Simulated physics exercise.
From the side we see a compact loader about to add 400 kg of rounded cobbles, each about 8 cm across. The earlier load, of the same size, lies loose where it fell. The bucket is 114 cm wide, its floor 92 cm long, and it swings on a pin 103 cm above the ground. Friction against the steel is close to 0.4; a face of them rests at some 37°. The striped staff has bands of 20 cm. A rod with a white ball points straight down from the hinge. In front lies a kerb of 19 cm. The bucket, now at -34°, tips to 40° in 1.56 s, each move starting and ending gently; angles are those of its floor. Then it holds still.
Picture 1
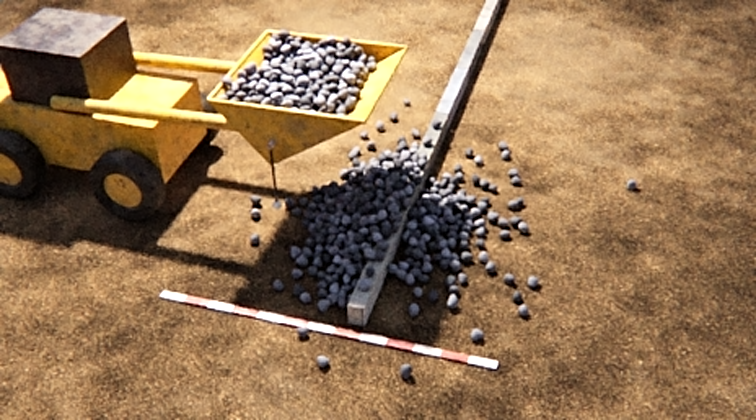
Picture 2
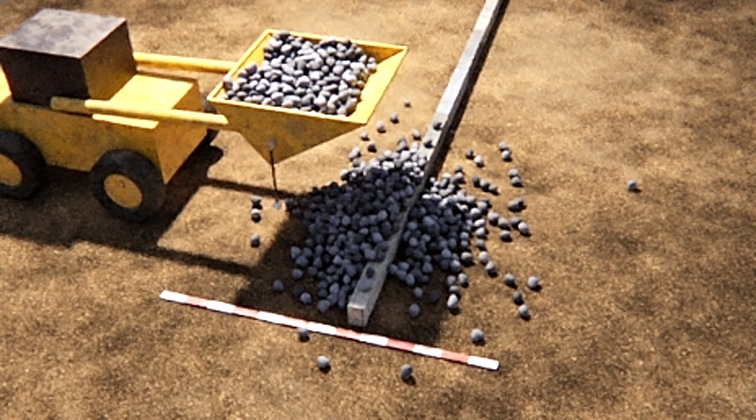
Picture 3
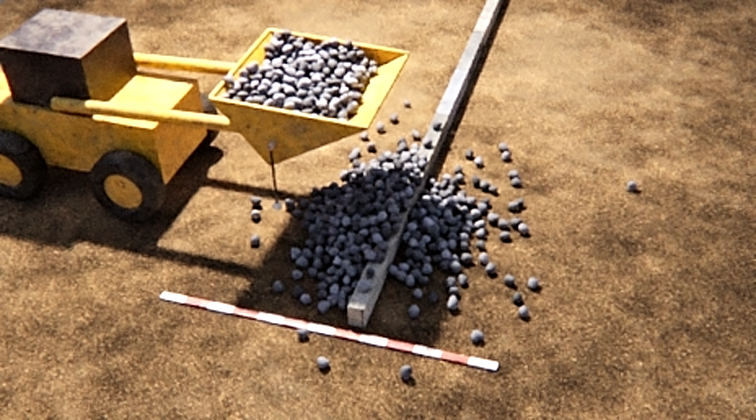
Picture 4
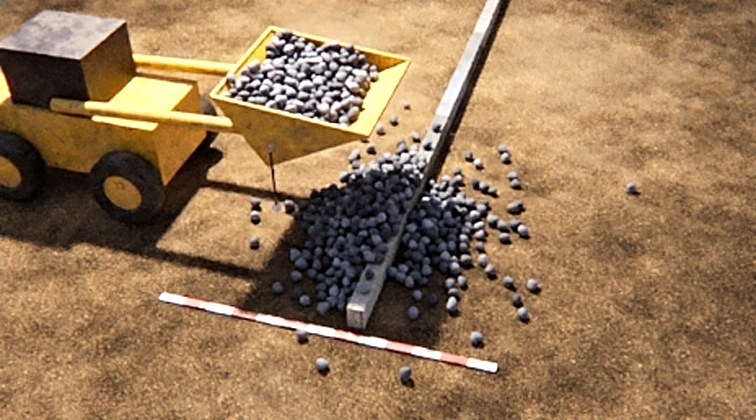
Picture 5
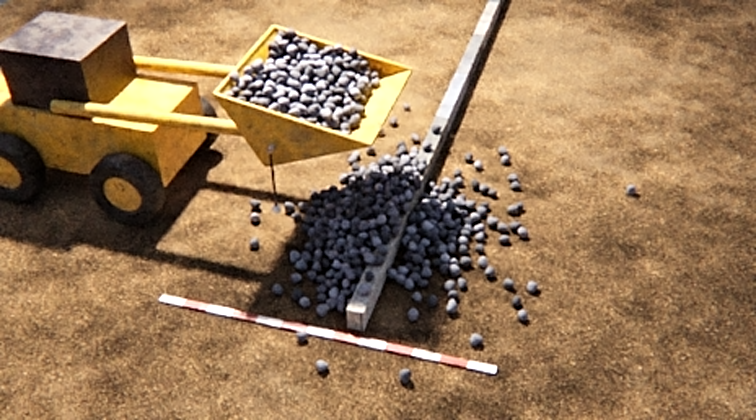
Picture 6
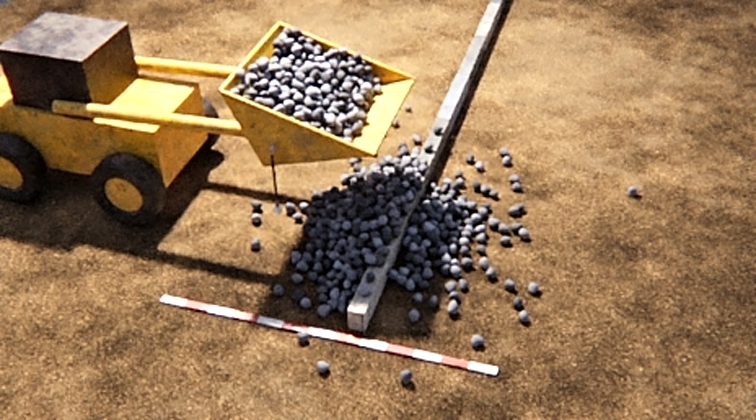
The yellow loader's bucket, full of grey stones, slowly tilts forward above a loose pile.
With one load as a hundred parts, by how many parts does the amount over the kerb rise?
Some 50 per cent is added.
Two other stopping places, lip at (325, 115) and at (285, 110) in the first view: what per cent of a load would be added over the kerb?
First some 10, then 0 per cent.
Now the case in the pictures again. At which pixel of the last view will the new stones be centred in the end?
Around (405, 208).
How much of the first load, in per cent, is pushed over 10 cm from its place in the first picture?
Roughly 10 per cent of them.
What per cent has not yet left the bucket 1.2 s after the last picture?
About 40 per cent.
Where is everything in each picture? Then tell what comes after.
The first frame shows lip at (365, 122), floor tilted -34°, highest stones at (318, 50). The earlier load is highest near (395, 190), 29 cm above ground level, 75 % on this side of the kerb, 25 % over the kerb.
The second frame shows lip at (366, 124), floor tilted -33°, highest stones at (319, 51).
In the third frame, the bucket is at -31°, its lip at (368, 128); the top of the load is at (315, 46).
In the fourth frame, the bucket is at -27°, its lip at (369, 136); the top of the load is at (290, 48).
The fifth frame shows lip at (371, 145), floor tilted -22°, highest stones at (283, 44).
In the sixth frame, the bucket is at -17°, its lip at (374, 155); the top of the load is at (289, 43).
Then, 0.7 s after the last picture the floor is at 28°; in per cent of one load, 99 in the bucket, 77 on this side of the kerb, 25 over the kerb; the foremost stones are at (536, 254).
Then, 1.2 s after the last picture the floor is at 40°; in per cent of one load, 42 in the bucket, 118 on this side of the kerb, 40 over the kerb; the foremost stones are at (536, 254).
Then, 1.5 s after the last picture the floor is at 40°; in per cent of one load, 12 in the bucket, 125 on this side of the kerb, 63 over the kerb; the foremost stones are at (536, 254).
Then, 4.1 s after the last picture the floor is at 40°; in per cent of one load, 3 in the bucket, 122 on this side of the kerb, 75 over the kerb; the foremost stones are at (554, 268). Net gain over the kerb, 50.
